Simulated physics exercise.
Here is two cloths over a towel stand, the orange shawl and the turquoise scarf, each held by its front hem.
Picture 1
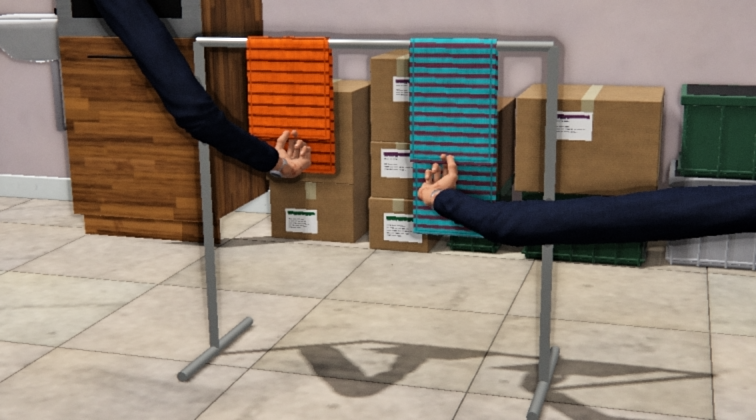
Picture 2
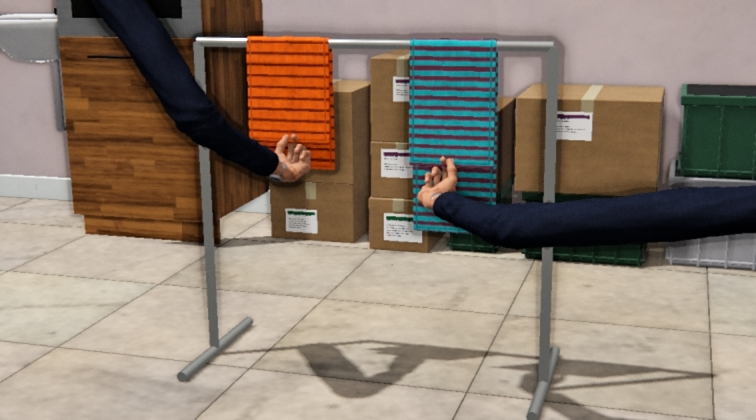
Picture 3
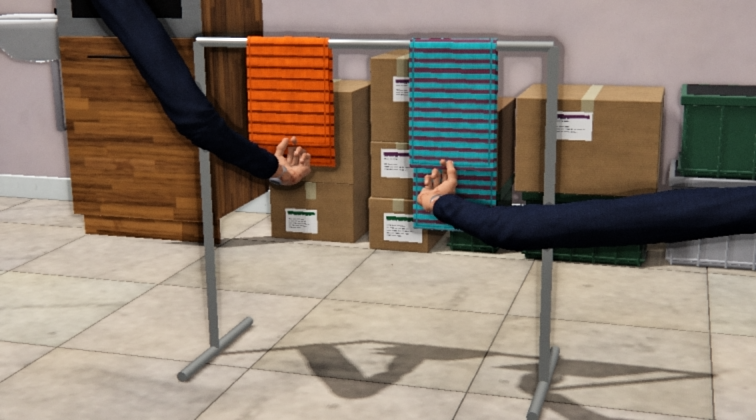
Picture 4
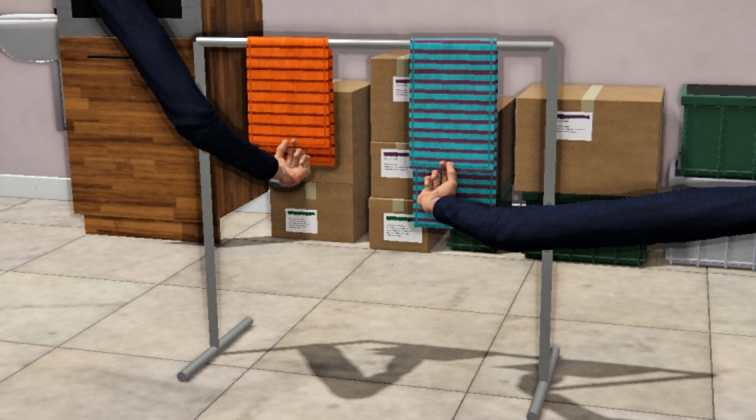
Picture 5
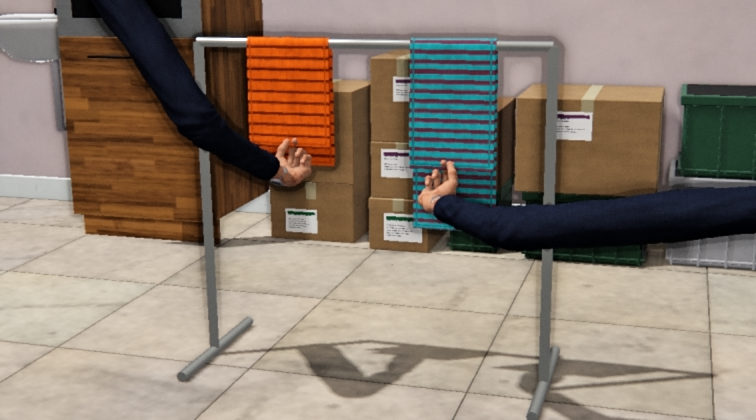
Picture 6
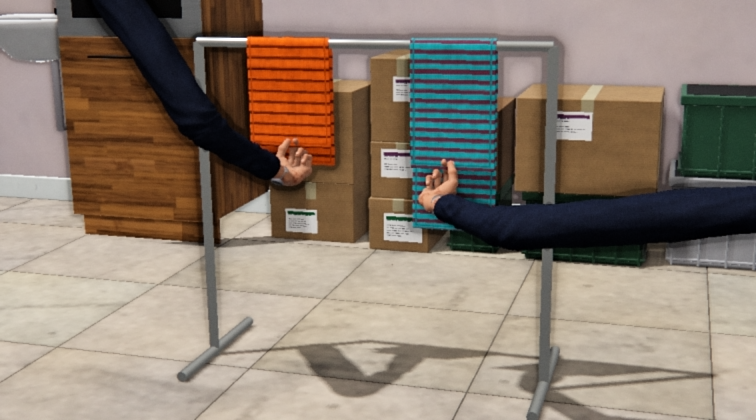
In a tiled room with stacked boxes, an orange cloth and a longer turquoise one hung over a metal stand, and their lower ends rose slightly while two dark-sleeved arms stayed nearly still beside them.
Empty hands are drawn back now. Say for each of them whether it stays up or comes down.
At the end, the orange shawl ends up still on, the turquoise scarf ends up still on.
Then, 0.68 s later than the last view, shawl at rest on the rail; scarf at rest on the rail.
Finally, shawl at rest on the rail; scarf at rest on the rail. The orange shawl stays on and the turquoise scarf hangs there.
